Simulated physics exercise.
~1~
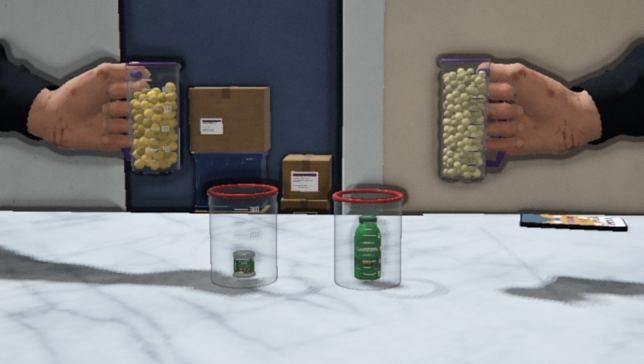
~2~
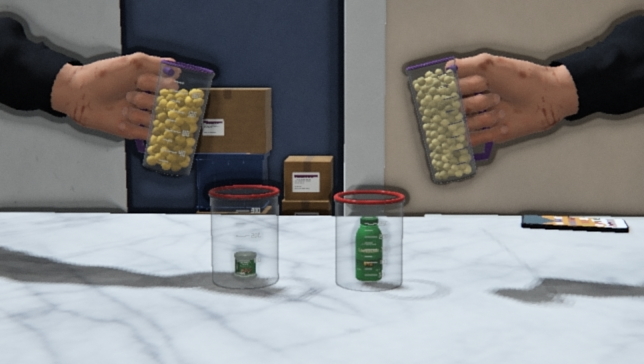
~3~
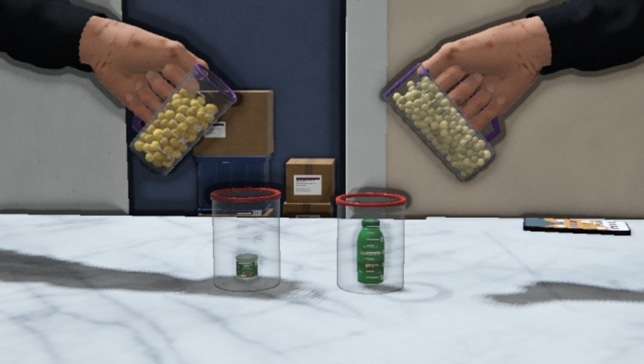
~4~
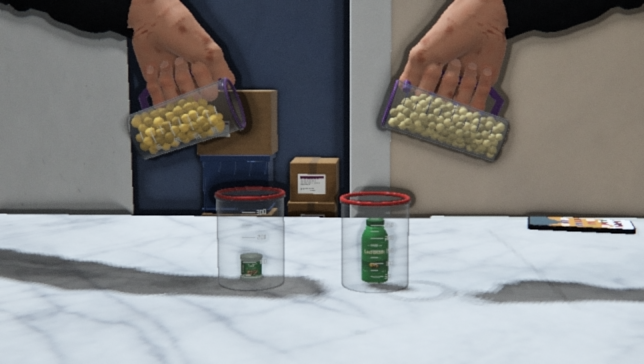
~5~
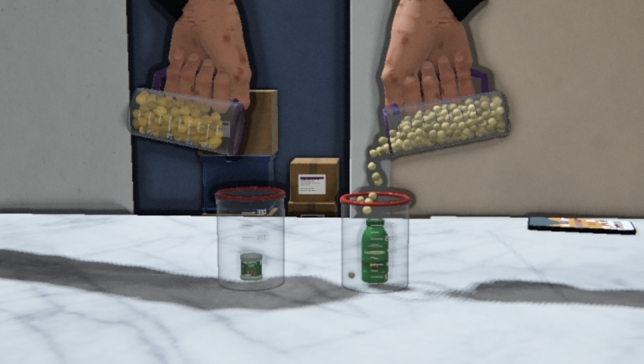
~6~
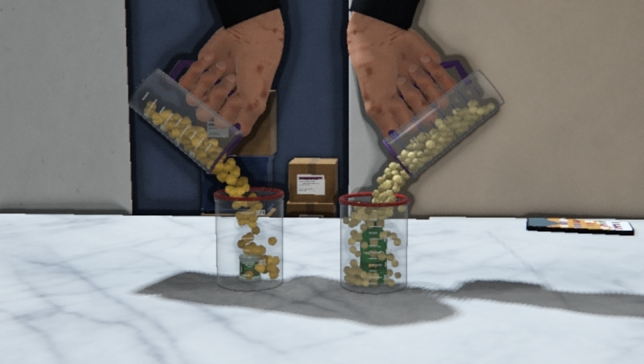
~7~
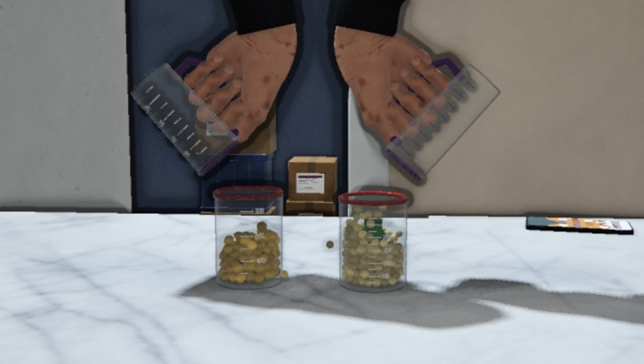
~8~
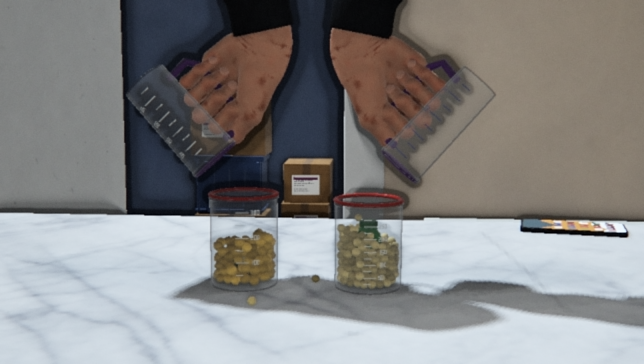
At first, two hands hold clear cups of round pieces, yellow on the left and paler on the right, above two red-rimmed containers on a marble surface. A short green object stands in the left container and a taller green bottle in the right. The hands swing inward and tip the cups, and the right one begins spilling first. Soon both cups tilt further and their pieces tumble in around the objects. Finally the cups hang empty, the left object is buried, the bottle's top still shows, and two stray pieces lie on the table.
